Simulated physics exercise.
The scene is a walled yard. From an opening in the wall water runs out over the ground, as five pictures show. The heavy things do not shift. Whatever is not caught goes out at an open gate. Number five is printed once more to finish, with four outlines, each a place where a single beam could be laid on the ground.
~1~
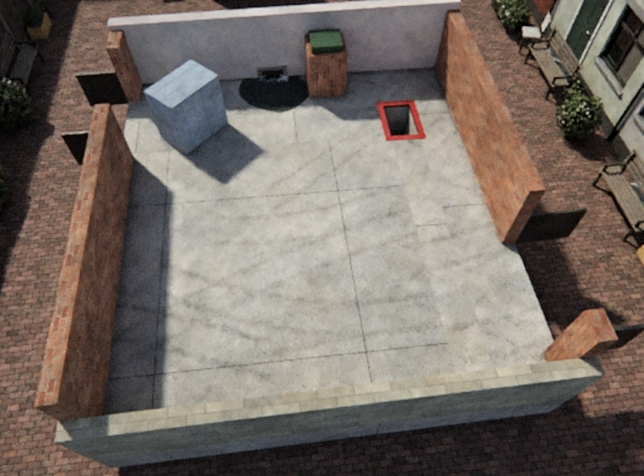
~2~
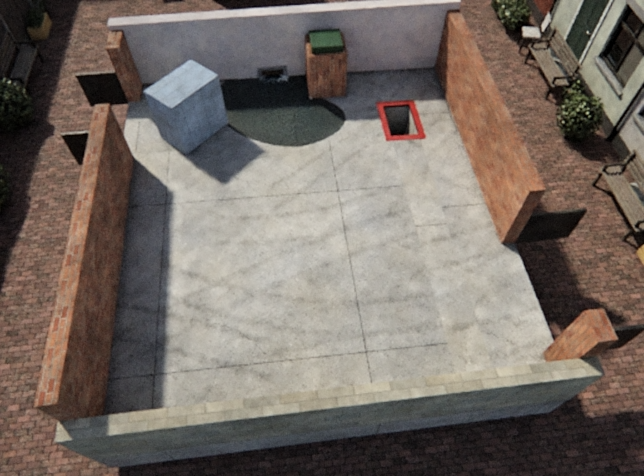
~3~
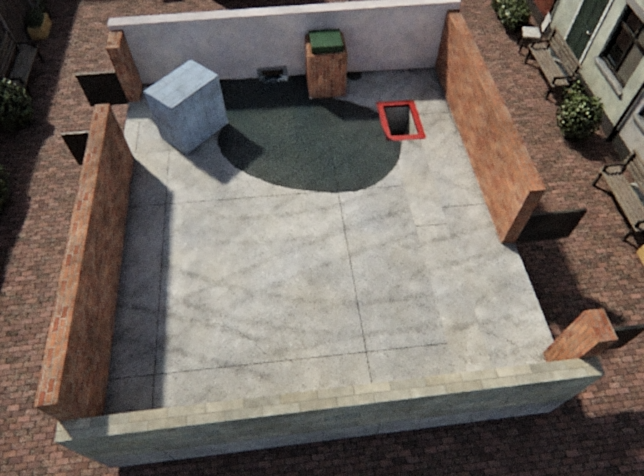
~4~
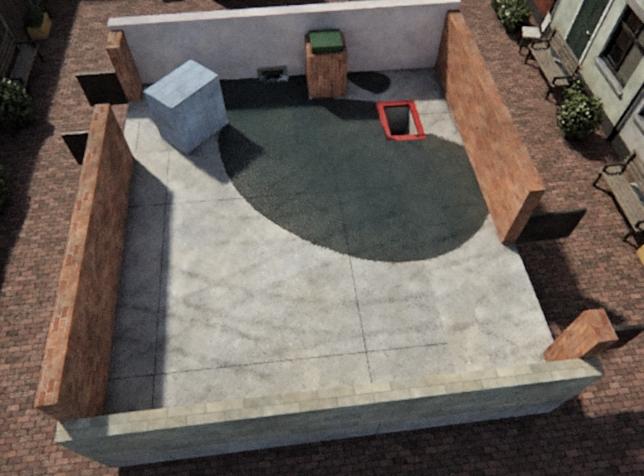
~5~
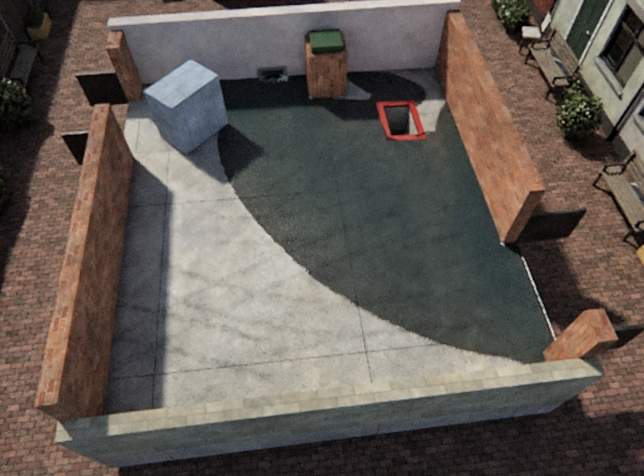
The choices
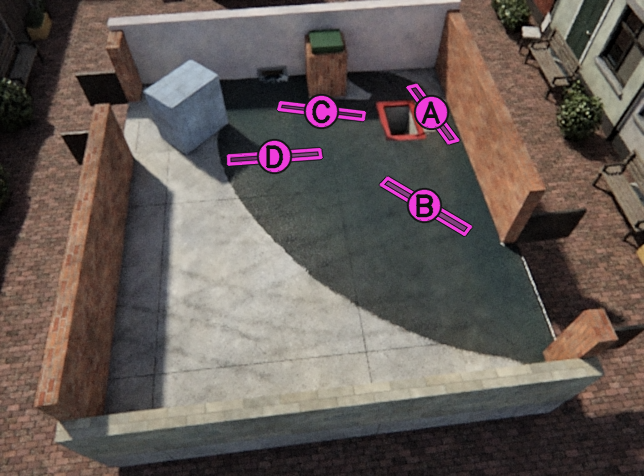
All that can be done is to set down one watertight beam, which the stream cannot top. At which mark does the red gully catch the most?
The answer is position D.
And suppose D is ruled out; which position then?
It is C.
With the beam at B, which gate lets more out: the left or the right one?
More leaves on the right.
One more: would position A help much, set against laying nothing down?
No.
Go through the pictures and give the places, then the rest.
The first picture shows outfall at (272, 72); red gully at (400, 120); open gate at (521, 294); open gate at (137, 128); front seen at (268, 107), 3 % of the ground wet; red gully still dry.
The second picture shows front seen at (335, 128), 9 % of the ground wet; red gully still dry.
The third picture shows front seen at (359, 185), 19 % of the ground wet; red gully still dry.
The fourth picture shows front seen at (484, 216), 35 % of the ground wet; red gully taking water.
The fifth picture shows front seen at (545, 326), 47 % of the ground wet; red gully taking water.
On the marked copy, A from (412, 86) to (453, 141); B from (384, 181) to (467, 230); C from (279, 106) to (363, 116); D from (228, 160) to (320, 153).
For position A, about 8 % of the stream goes into the red gully, about 92 % out by the gates.
For position B, about 9 % of the stream goes into the red gully, about 91 % out by the gates.
For position C, about 19 % of the stream goes into the red gully, about 81 % out by the gates.
For position D, about 35 % of the stream goes into the red gully, about 64 % out by the gates.
